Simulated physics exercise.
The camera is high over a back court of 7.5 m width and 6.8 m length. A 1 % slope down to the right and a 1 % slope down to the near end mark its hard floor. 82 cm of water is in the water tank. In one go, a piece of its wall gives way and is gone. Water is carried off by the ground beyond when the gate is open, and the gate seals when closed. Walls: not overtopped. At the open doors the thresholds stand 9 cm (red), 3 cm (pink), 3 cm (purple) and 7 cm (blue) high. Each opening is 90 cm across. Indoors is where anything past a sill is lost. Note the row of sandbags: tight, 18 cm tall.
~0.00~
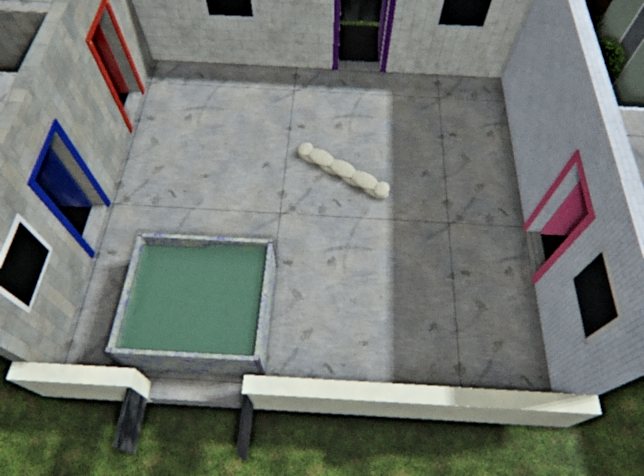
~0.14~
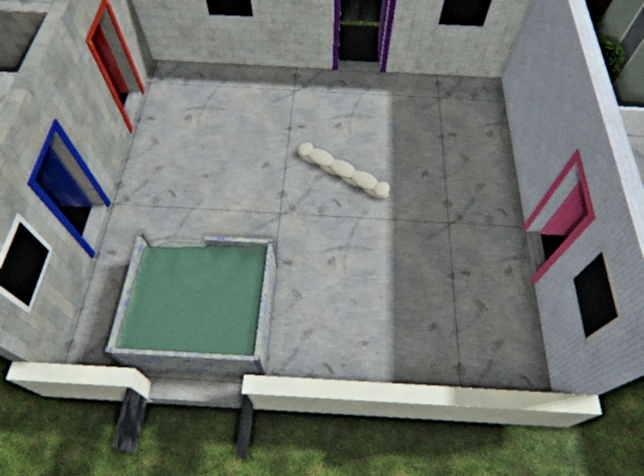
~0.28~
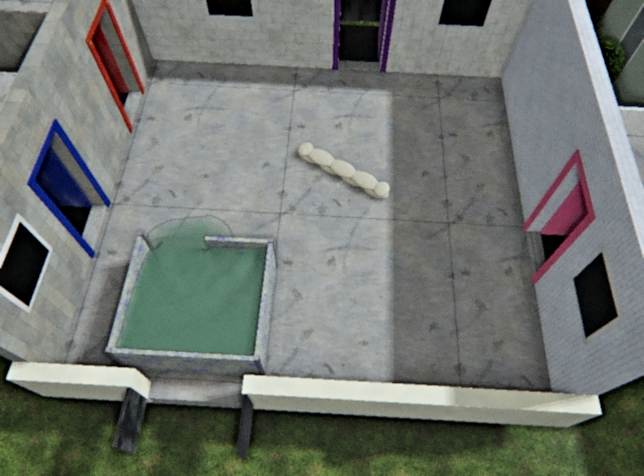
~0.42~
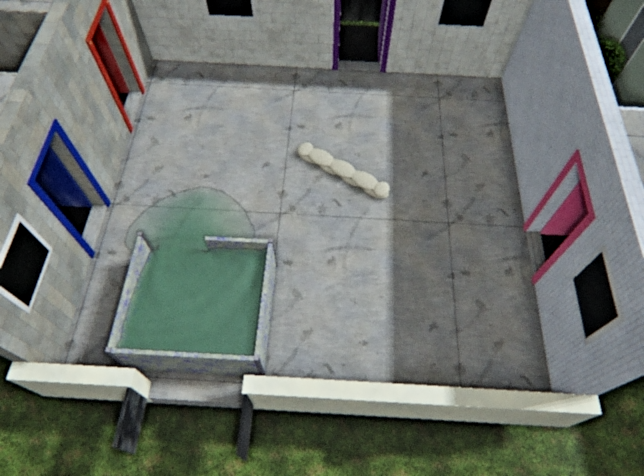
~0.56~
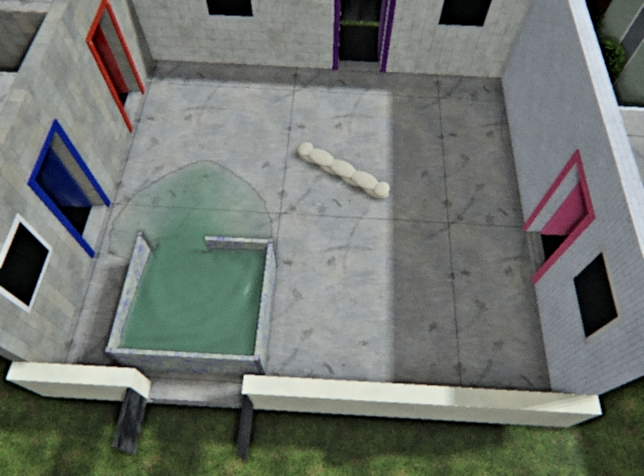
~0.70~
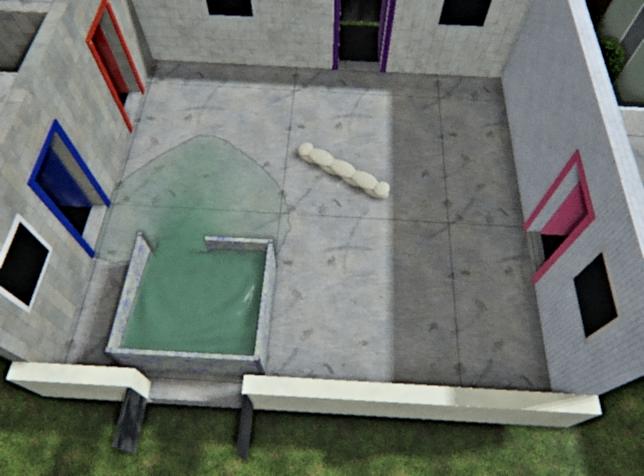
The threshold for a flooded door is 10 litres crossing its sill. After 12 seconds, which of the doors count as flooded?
Red door: Flooded; pink door: Flooded; purple door: Flooded; blue door: Flooded.
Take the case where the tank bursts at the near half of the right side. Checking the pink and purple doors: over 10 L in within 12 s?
Measured against that limit, pink comes out beyond it and purple comes out beyond it.
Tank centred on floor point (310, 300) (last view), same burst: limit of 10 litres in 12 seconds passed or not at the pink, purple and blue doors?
Lab note: Pink door limit exceeded; purple door limit exceeded; blue door limit not exceeded.
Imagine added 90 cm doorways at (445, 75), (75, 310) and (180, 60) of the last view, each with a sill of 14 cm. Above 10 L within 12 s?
The first one doesn't reach it, the second one doesn't reach it, and the third one exceeds it.
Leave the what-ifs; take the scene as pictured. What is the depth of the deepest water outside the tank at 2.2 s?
Around 42 centimetres.
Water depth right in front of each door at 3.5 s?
Red 13 cm, pink 0 cm, purple 8 cm, blue 6 cm.
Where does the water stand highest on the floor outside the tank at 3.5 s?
Location: Approx. (179, 95).
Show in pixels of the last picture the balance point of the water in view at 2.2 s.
Pixel position near (206, 212).
After 1.4 s water covers 30 % of the floor and is deepest (39 cm) near (180, 253); red door 12 cm at the sill, 0 L in, pink door not reached, purple door not reached, blue door 10 cm at the sill, 3 L in.
After 2.2 s water covers 35 % of the floor and is deepest (42 cm) near (160, 68); red door 13 cm at the sill, 4 L in, pink door not reached, purple door not reached, blue door 8 cm at the sill, 18 L in.
After 3.5 s water covers 45 % of the floor and is deepest (26 cm) near (179, 95); red door 13 cm at the sill, 9 L in, pink door not reached, purple door 8 cm at the sill, 23 L in, blue door 6 cm at the sill, 26 L in.
After 7.0 s water covers 70 % of the floor and is deepest (14 cm) near (478, 111); red door 8 cm at the sill, 41 L in, pink door 9 cm at the sill, 3 L in, purple door 5 cm at the sill, 59 L in, blue door 3 cm at the sill, 29 L in.
After 12.0 s water covers 95 % of the floor and is deepest (16 cm) near (272, 388); red door 2 cm at the sill, 41 L in, pink door 6 cm at the sill, 46 L in, purple door 3 cm at the sill, 66 L in, blue door 4 cm at the sill, 29 L in.
